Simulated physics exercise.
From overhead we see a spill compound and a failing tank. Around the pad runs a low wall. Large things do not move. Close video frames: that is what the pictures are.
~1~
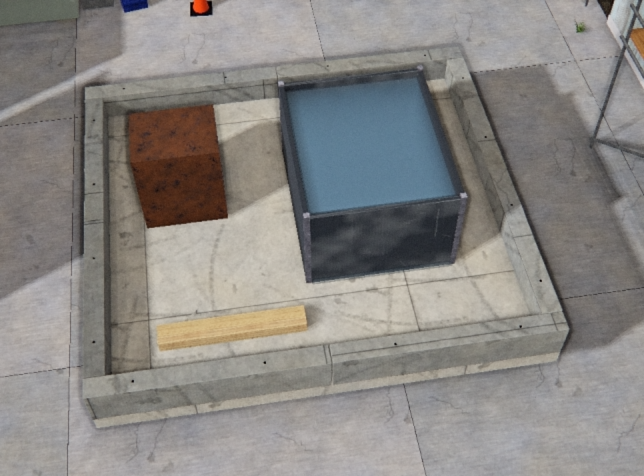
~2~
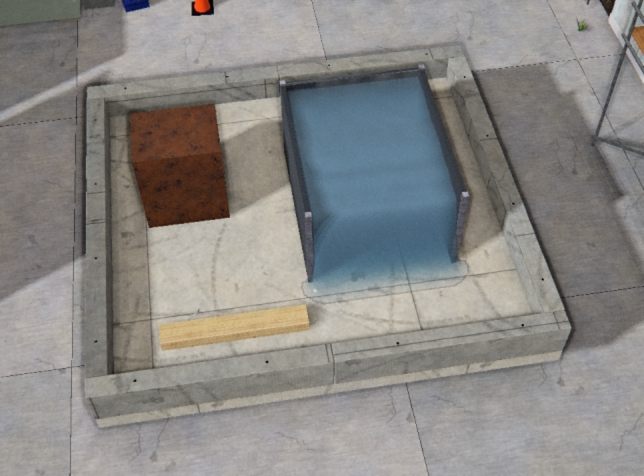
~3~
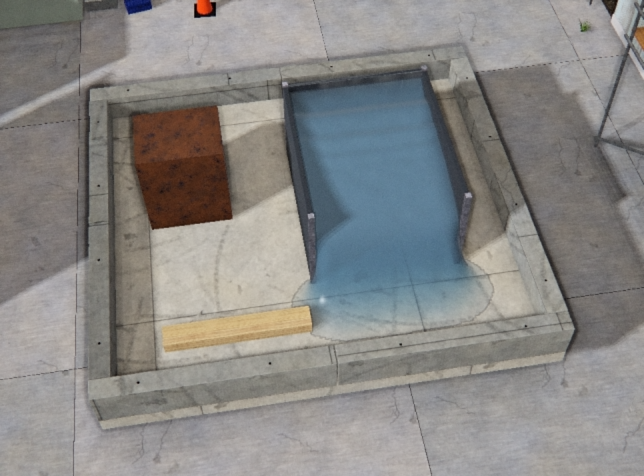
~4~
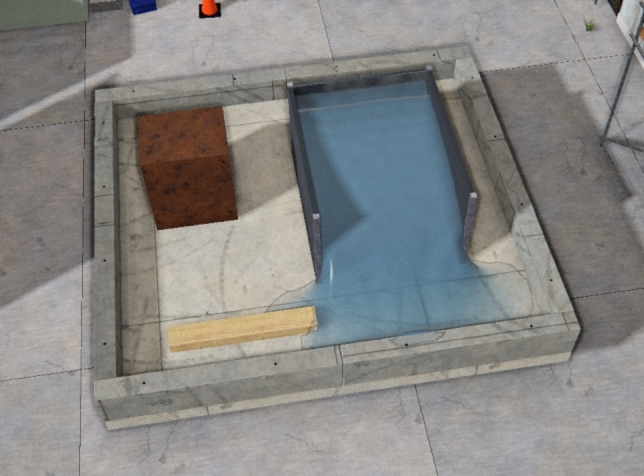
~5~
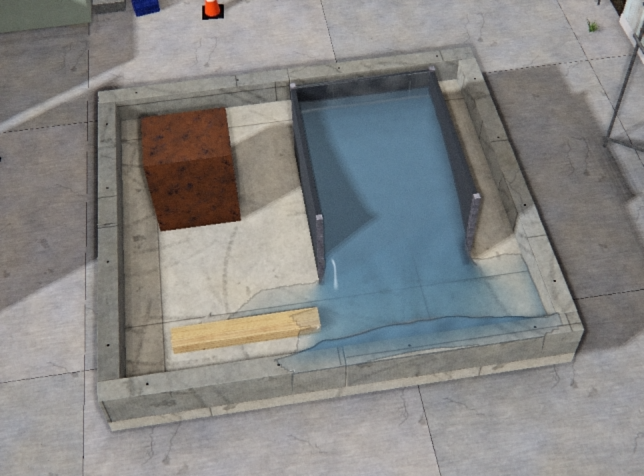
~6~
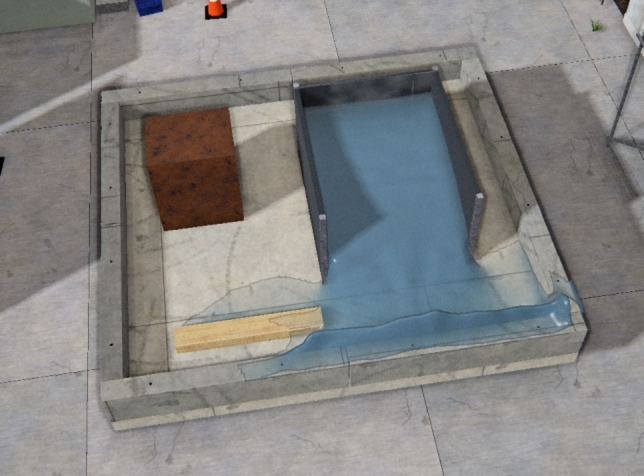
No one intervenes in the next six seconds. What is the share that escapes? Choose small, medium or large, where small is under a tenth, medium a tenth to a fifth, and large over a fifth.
Large.
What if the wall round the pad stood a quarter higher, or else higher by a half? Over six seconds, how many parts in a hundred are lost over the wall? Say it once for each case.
Lab note: Try one 18 percent; try two 10 percent.
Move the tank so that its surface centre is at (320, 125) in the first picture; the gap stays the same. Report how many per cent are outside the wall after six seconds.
Share noted: About 22 %.
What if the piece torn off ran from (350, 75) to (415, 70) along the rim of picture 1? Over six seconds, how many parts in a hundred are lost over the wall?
Some 20 in a hundred.
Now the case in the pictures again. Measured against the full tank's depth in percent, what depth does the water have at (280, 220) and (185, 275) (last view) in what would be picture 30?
First spot 4 percent, second 16 percent.
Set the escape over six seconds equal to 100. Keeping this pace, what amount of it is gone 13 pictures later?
It comes to around 95 per cent.
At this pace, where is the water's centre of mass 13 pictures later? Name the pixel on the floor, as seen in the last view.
Centre: Close to (364, 267).
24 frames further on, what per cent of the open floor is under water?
Roughly 95 per cent.
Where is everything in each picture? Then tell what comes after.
Still water in the water tank at (367, 143), in the first picture.
Water pours out at (384, 245) and has run to (462, 264), in the second picture.
Water pours out at (386, 250) and has run to (484, 293), in the third picture.
Water pours out at (391, 254) and has run to a hidden place, in the fourth picture.
Water pours out at (394, 256) and has run to (229, 327), in the fifth picture.
The front is at a hidden place, out from the gap at (398, 257), in the sixth picture.
A moment on, water covers 30 % of the floor; the low wall has let 8 % over.
Next, water covers 35 % of the floor; the low wall has let 16 % over.
Then, water covers 60 % of the floor; the low wall has let 29 % over.
Later, water covers 80 % of the floor; the low wall has let 31 % over.
In the end, water covers 80 % of the floor; the low wall has let 31 % over.
